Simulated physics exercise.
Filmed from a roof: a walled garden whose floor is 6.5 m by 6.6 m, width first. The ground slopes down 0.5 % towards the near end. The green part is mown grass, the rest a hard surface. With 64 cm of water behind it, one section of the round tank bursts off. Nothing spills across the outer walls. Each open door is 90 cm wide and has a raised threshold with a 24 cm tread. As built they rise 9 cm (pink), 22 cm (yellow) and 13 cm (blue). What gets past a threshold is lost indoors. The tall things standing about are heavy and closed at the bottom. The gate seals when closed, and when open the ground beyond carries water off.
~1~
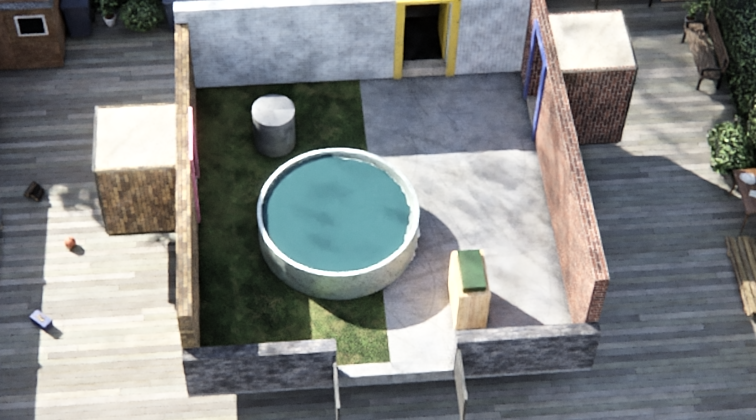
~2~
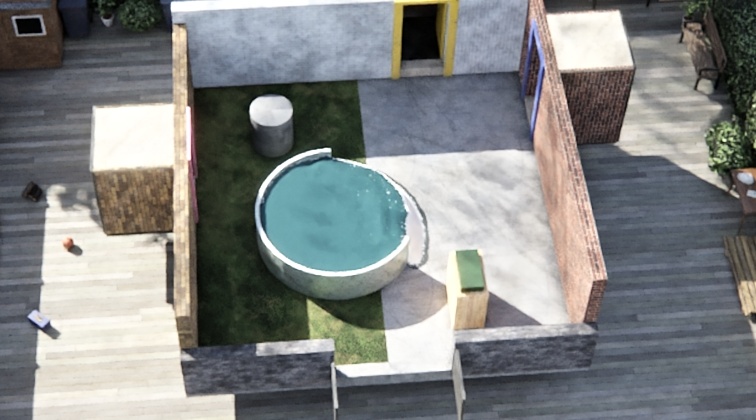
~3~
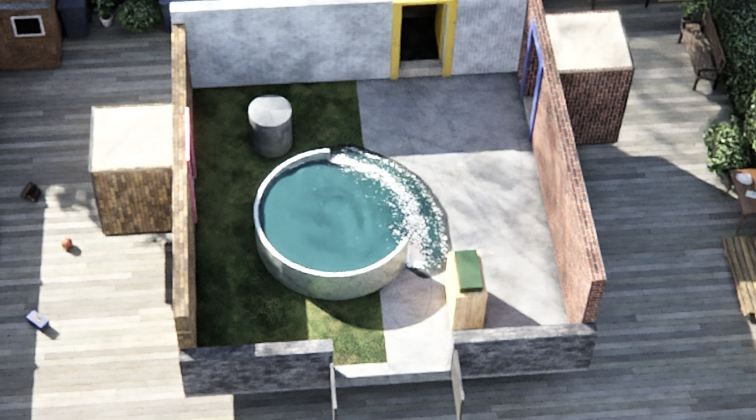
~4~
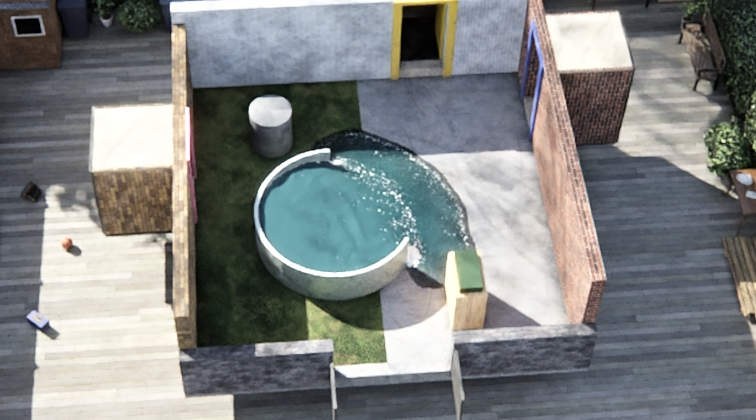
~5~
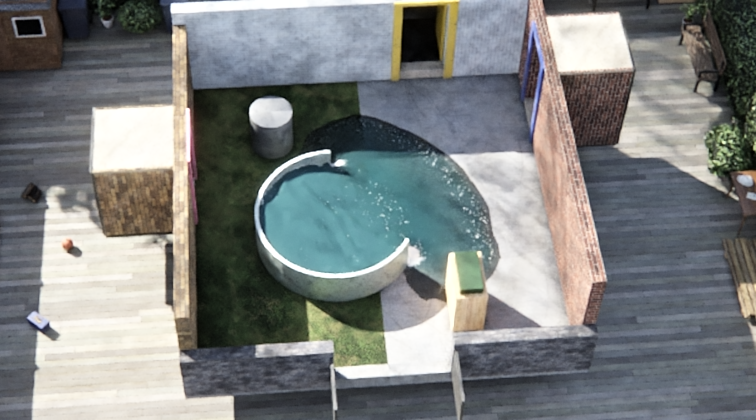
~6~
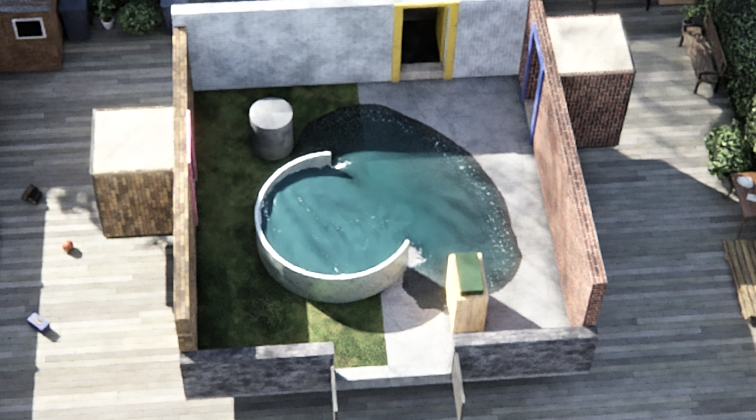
To begin with, a round tank of still, blue-green water stands whole in a walled garden, half grass and half hard floor. Then its right side opens and water pours out in a foaming sheet, before fanning wider as a dark pool across the paving and some of the grass.
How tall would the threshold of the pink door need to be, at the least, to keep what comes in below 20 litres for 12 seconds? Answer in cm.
At least 6 cm or so.
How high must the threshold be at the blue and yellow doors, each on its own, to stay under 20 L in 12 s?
Roughly 29 cm at blue and 19 cm at yellow.
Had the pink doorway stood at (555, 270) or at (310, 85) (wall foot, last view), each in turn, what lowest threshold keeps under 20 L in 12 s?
Roughly 19 and 8.0 cm.
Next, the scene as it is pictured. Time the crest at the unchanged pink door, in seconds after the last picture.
Around 7.5 s.
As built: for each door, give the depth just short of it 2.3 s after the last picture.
In cm: Pink 0, yellow 20, blue 32.
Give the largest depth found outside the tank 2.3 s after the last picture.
Roughly 40 cm.
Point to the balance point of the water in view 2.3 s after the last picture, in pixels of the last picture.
At about (438, 186).
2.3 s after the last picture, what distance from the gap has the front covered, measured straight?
Roughly 4.4 m.
Then, 0.7 s after the last picture water covers 50 % of the floor, deepest (31 cm) near (548, 221); it has not reached the pink door.
Then, 2.3 s after the last picture water covers 60 % of the floor, deepest (40 cm) near (511, 85); it has not reached the pink door.
Then, 11.3 s after the last picture water covers 100 % of the floor, deepest (14 cm) near (294, 371); 8 cm at the pink door, 2 litres in over its 9 cm threshold.
At the pink door as built, the water peaked near 10 cm, 7.3 s after the last picture.
With a threshold of 5 cm, 32 litres would have come in within the 12 s; with 7 cm, 12 litres. So under 20 litres takes about 6 cm.
